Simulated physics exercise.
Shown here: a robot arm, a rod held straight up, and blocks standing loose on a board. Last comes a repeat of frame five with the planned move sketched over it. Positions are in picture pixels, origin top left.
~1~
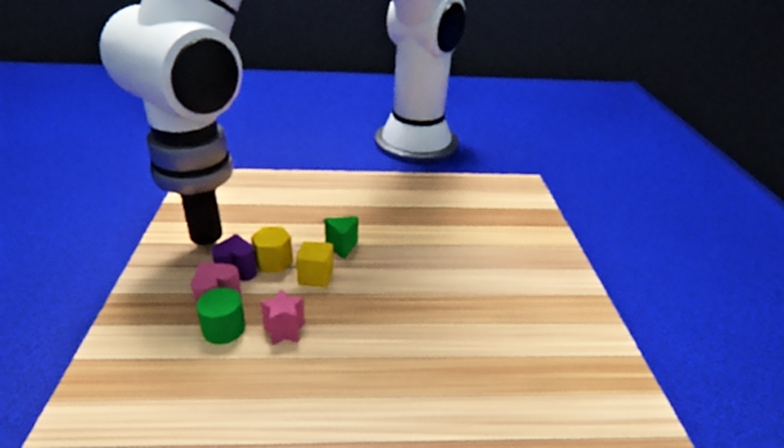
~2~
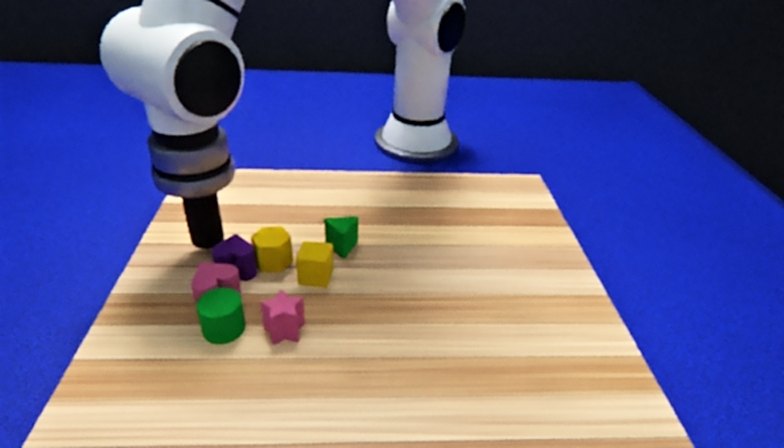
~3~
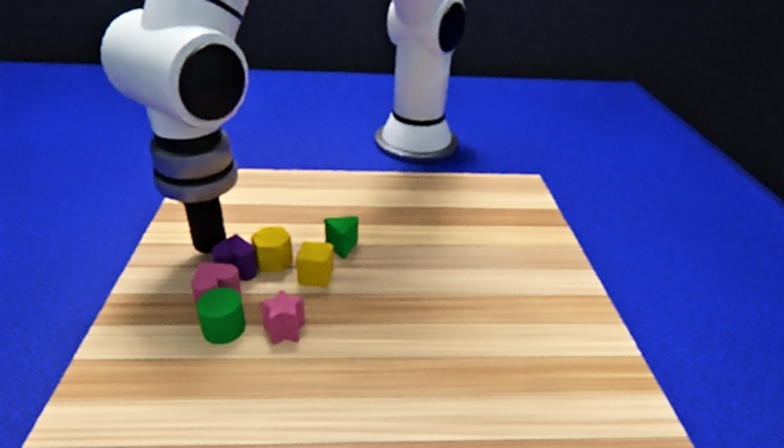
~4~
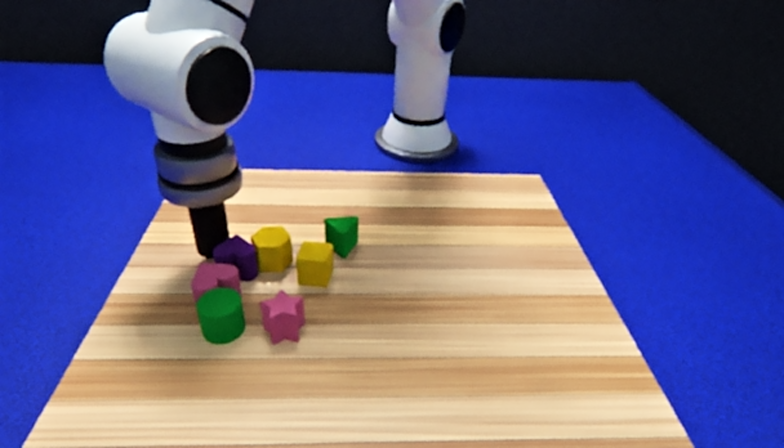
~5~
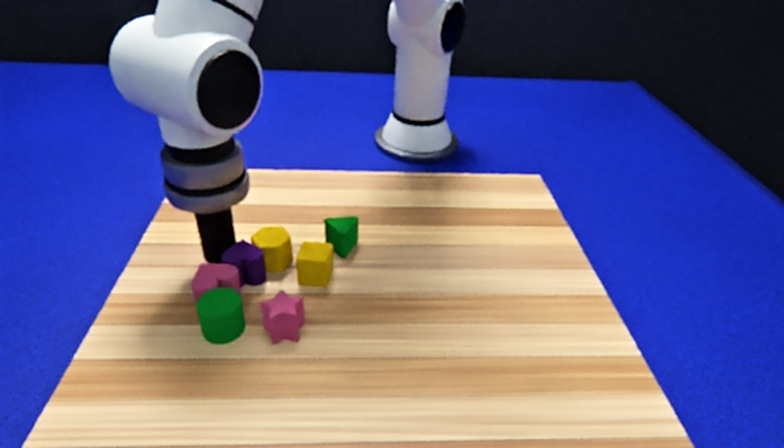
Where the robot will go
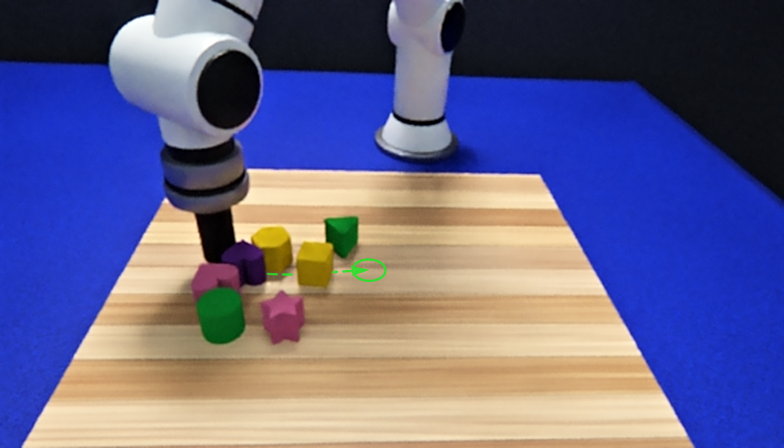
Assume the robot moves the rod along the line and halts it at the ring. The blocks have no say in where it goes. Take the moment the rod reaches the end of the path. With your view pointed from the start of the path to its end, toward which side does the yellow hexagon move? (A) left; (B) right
Answer: A.
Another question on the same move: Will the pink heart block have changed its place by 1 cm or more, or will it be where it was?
It is left in place.
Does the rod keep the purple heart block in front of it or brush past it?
The rod will have lost it.
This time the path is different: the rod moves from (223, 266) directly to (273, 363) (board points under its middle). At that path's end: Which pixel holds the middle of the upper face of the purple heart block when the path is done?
Top centre: (275, 271).
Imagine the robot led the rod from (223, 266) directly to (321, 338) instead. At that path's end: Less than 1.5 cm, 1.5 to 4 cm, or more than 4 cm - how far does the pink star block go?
The move is long, over 4 cm.
The line goes from (223, 266) by way of (270, 274) and (320, 273) to (369, 270).
What follows on the original path. One third of the way, rod at (270, 263); purple heart block at (281, 267), turned 45° clockwise; yellow hexagon at (298, 232), turned 55° anticlockwise; yellow square at (317, 251).
Two thirds of the way, rod at (320, 262); purple heart block at (286, 270), turned 55° clockwise; yellow hexagon at (316, 227); yellow square at (354, 249), turned 15° clockwise; green three-sided block at (343, 221).
At the end, rod at (369, 259); pink heart block unmoved; purple heart block at (286, 270), turned 55° clockwise; yellow hexagon at (316, 227), turned 125° anticlockwise; yellow square at (403, 245); green three-sided block at (343, 221).
